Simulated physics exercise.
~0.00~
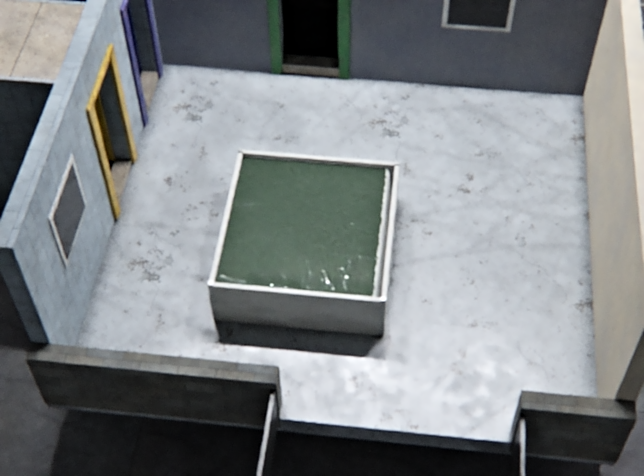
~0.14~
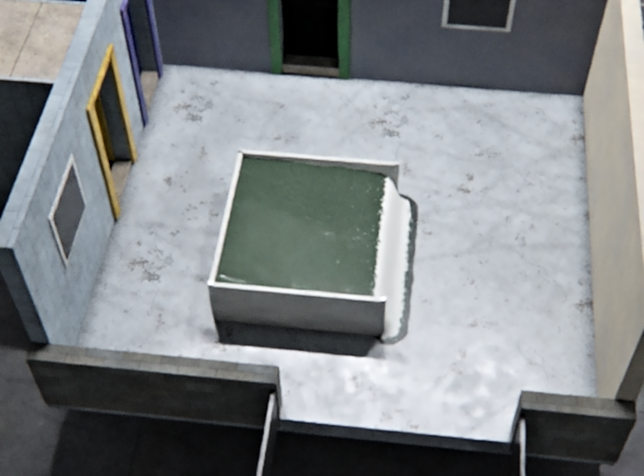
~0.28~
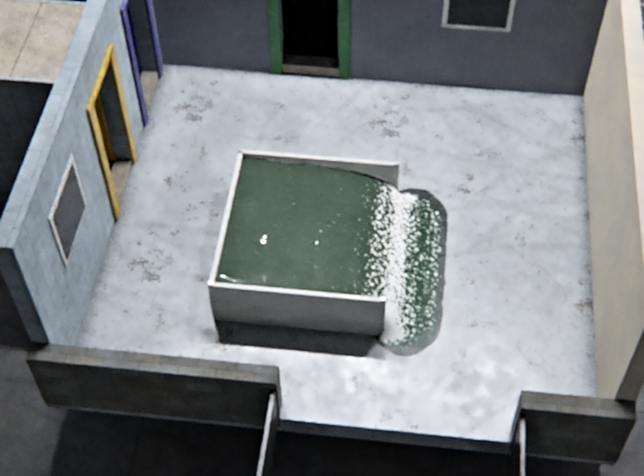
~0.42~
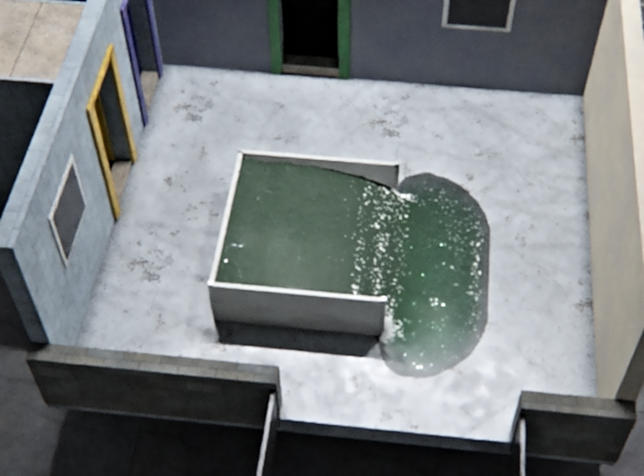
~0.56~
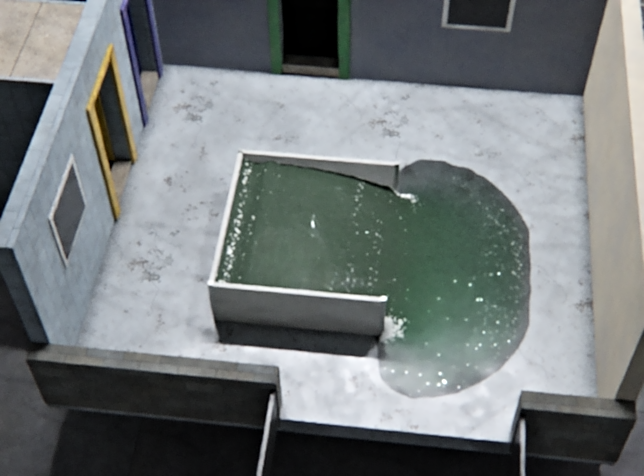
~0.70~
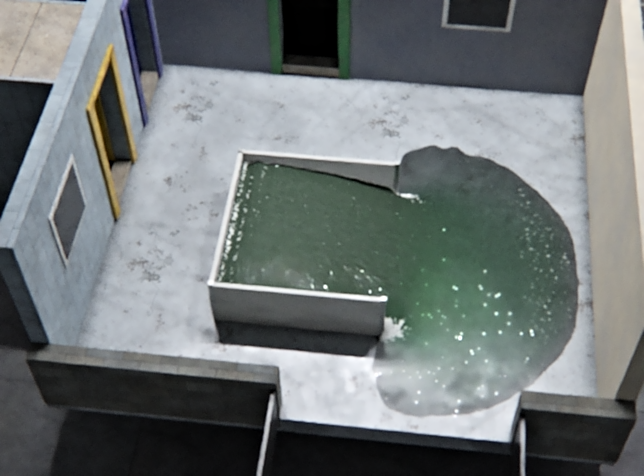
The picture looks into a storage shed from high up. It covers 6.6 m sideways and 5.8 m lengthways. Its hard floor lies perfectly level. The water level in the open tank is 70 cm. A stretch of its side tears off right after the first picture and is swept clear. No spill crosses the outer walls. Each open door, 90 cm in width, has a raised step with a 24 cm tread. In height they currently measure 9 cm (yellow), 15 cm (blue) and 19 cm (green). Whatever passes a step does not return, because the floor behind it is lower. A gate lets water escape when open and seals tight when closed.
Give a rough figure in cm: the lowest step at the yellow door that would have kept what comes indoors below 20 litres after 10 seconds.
I would say 7 cm.
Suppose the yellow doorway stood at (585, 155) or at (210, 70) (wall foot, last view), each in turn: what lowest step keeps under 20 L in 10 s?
16 and 10.0 cm.
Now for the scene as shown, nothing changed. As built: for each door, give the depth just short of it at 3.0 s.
Depths, in cm - yellow: 0, blue: 0, green: 0.
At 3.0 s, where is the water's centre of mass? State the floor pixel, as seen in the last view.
(473, 254), roughly.
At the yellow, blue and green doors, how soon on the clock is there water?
Yellow 5.5 s, blue 4.5 s, green 3.6 s.
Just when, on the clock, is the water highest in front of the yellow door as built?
Crest at t of about 6.5 s.
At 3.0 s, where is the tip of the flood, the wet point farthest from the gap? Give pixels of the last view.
(577, 96).
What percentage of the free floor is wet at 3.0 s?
40 %.
After 1.4 s water covers 35 % of the floor, deepest (43 cm) near (585, 297); it has not reached the yellow door.
After 3.0 s water covers 40 % of the floor, deepest (38 cm) near (577, 96); it has not reached the yellow door.
After 10.0 s water covers 95 % of the floor, deepest (14 cm) near (122, 335); 8 cm at the yellow door, 6 litres in over its 9 cm step.
At the yellow door as built, the water arrived by 5.5 s and peaked near 11 cm at 6.4 s.
With a step of 6 cm, 29 litres would have come in within the 10 s; with 8.5 cm, 9 litres. So under 20 litres takes about 7 cm.
